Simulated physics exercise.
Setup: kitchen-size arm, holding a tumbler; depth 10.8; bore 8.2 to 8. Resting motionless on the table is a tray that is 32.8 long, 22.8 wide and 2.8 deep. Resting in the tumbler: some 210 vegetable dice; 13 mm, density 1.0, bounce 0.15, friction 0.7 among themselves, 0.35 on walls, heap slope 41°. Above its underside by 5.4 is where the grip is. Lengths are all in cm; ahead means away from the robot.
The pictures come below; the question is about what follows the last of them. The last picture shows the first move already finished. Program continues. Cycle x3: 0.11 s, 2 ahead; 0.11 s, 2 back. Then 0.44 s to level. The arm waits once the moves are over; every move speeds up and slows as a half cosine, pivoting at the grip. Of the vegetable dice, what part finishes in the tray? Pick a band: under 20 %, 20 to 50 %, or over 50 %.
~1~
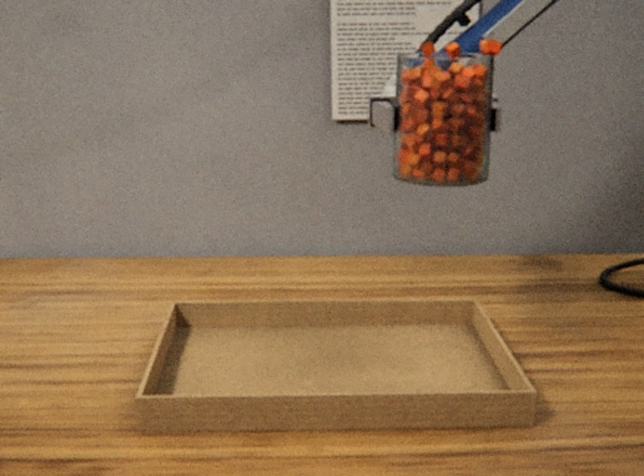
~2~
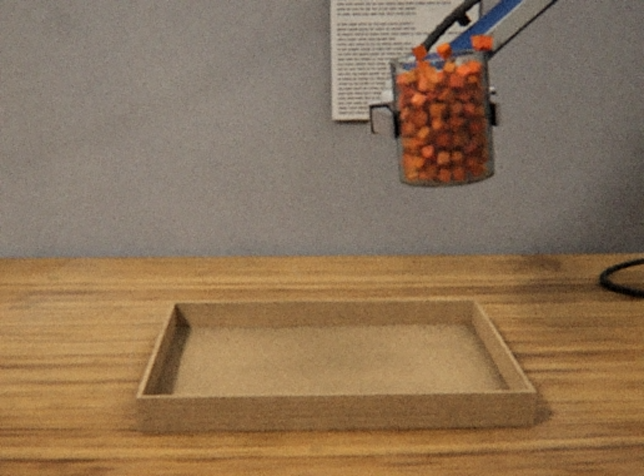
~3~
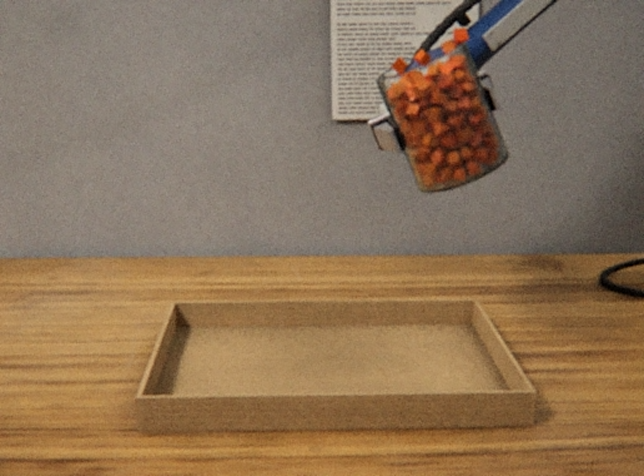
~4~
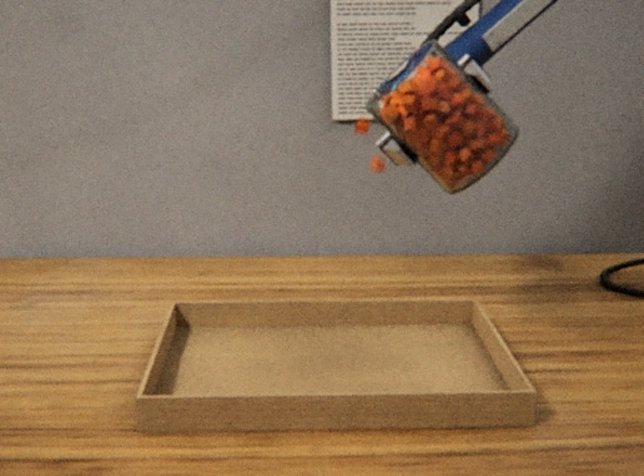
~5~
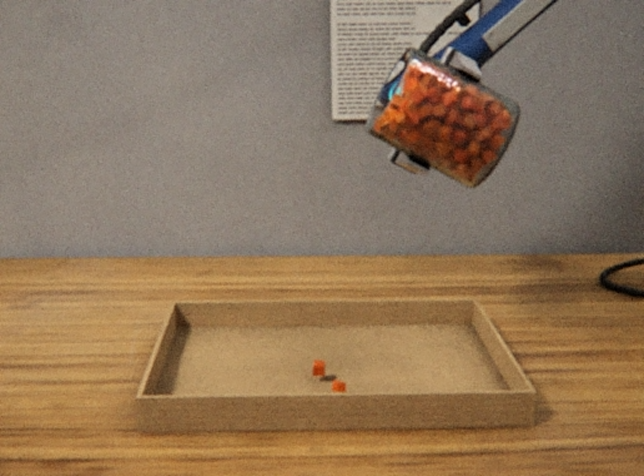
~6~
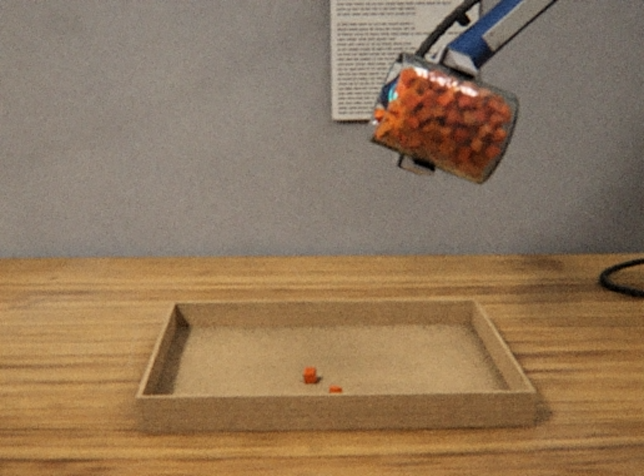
Under 20 %.
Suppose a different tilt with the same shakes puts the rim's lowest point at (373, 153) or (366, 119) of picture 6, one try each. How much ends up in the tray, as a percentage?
Some 25 and 0 per cent.
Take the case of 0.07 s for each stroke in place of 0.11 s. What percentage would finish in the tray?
Estimate for that case: 20 %.
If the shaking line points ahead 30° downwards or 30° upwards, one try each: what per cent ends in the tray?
You'd get about 5 per cent with the first setting and about 10 per cent with the second.
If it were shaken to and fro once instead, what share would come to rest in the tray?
Expected share: About 5 %.
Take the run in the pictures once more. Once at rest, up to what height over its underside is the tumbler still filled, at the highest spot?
Height at rest: Approx. 11.0 cm.
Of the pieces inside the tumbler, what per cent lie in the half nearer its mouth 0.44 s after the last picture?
40 per cent.
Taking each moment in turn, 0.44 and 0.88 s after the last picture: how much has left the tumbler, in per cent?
Around 5 % and around 10 %.
Then, 0.44 s later, tilted 69° forward, highest piece 28 above the table; 200 in the tumbler, 7 in the tray, 6 in flight or on a rim.
Then, 0.88 s later, tilted 35° forward, highest piece 28 above the table; 195 in the tumbler, 18 in the tray.
Then, 1.30 s later, level, highest piece 30 above the table; 195 in the tumbler, 18 in the tray.
Then, 2.35 s later, level, highest piece 30 above the table; 195 in the tumbler, 18 in the tray.
At rest, 195 in the tumbler, 18 in the tray. That is 8 % in the tray.
